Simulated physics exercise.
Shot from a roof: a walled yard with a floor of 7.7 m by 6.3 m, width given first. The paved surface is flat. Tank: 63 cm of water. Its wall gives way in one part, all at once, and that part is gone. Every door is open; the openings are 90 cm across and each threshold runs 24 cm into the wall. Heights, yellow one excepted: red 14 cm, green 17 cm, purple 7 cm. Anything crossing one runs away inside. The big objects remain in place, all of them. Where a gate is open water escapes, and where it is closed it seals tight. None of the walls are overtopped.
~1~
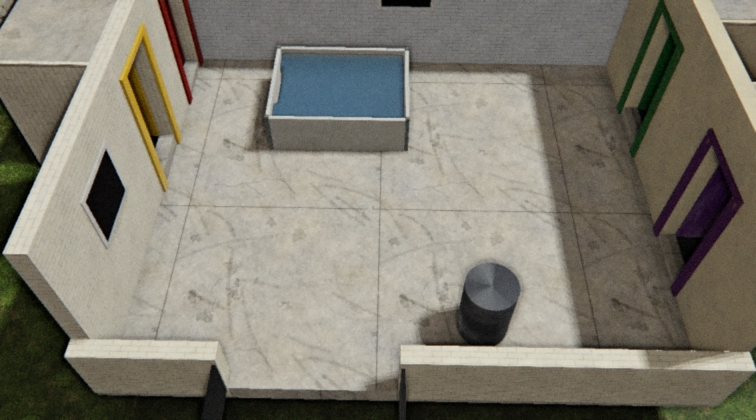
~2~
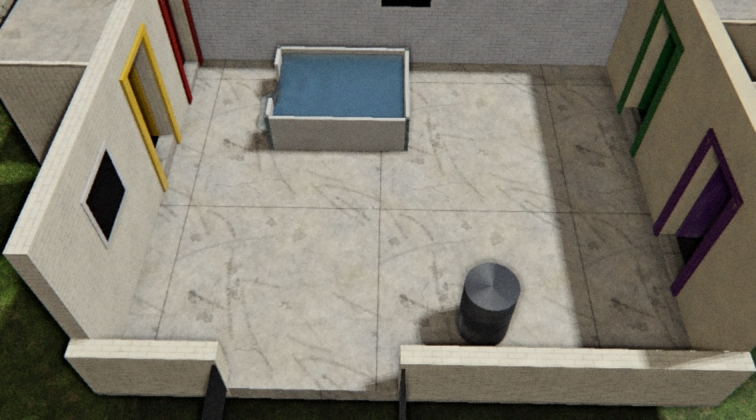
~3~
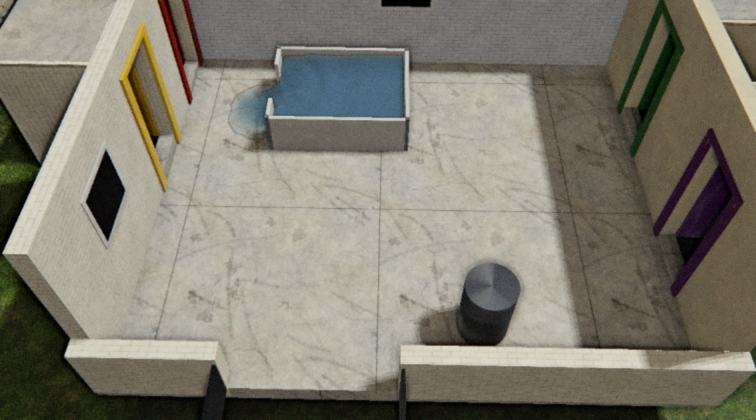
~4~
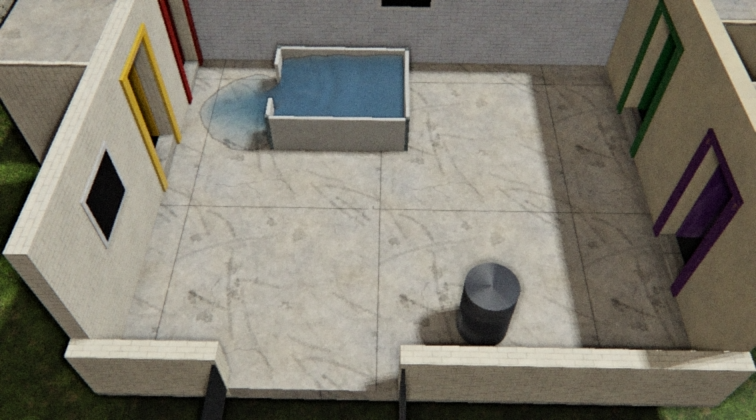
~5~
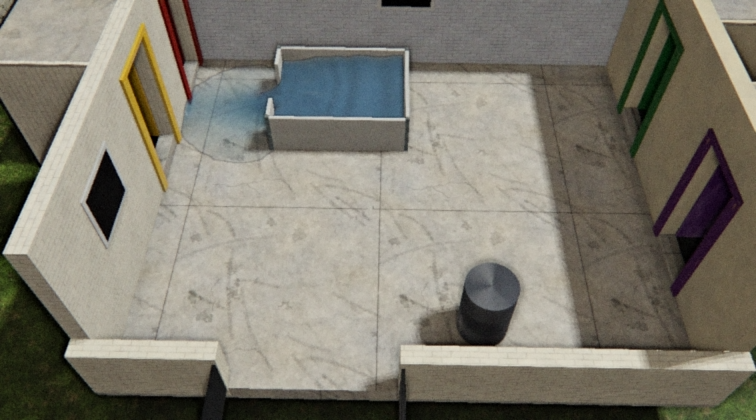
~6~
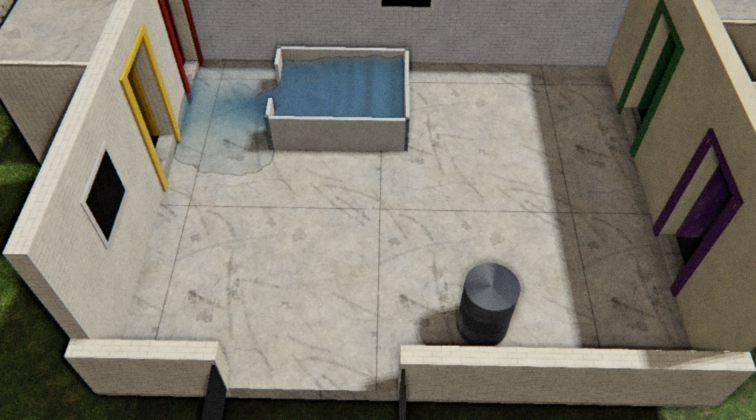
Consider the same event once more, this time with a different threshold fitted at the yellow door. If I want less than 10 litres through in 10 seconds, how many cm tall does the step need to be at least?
You would need about 17 cm.
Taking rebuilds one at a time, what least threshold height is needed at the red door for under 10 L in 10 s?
Red door, minimum about 31 cm.
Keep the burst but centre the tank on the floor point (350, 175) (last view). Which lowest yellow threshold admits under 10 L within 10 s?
Then about 31 centimetres at the least.
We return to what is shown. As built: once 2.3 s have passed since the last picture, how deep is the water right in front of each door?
Yellow door 15 cm, red door 26 cm, green door 0 cm, purple door 0 cm.
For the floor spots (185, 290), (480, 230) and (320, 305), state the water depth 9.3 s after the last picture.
First spot about 6 cm, second about 2 cm, third about 4 cm.
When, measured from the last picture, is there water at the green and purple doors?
Green 5.5 s, purple 8.0 s.
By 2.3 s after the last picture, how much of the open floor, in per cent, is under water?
Approximately 25 % of the floor.
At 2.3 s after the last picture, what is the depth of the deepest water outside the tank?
Roughly 29 cm.
Then, 0.7 s after the last picture water covers 10 % of the floor, deepest (40 cm) near (201, 65); 21 cm at the yellow door, 0 litres in over its 23 cm threshold.
Then, 2.3 s after the last picture water covers 25 % of the floor, deepest (29 cm) near (201, 65); 15 cm at the yellow door, 1 litre in over its 23 cm threshold.
Then, 9.3 s after the last picture water covers 80 % of the floor, deepest (10 cm) near (188, 111); 6 cm at the yellow door, 1 litre in over its 23 cm threshold.
At the yellow door as built, the water peaked near 21 cm, 1.1 s after the last picture.
With a threshold of 14 cm, 25 litres would have come in within the 10 s; with 19 cm, 6 litres. So under 10 litres takes about 17 cm.
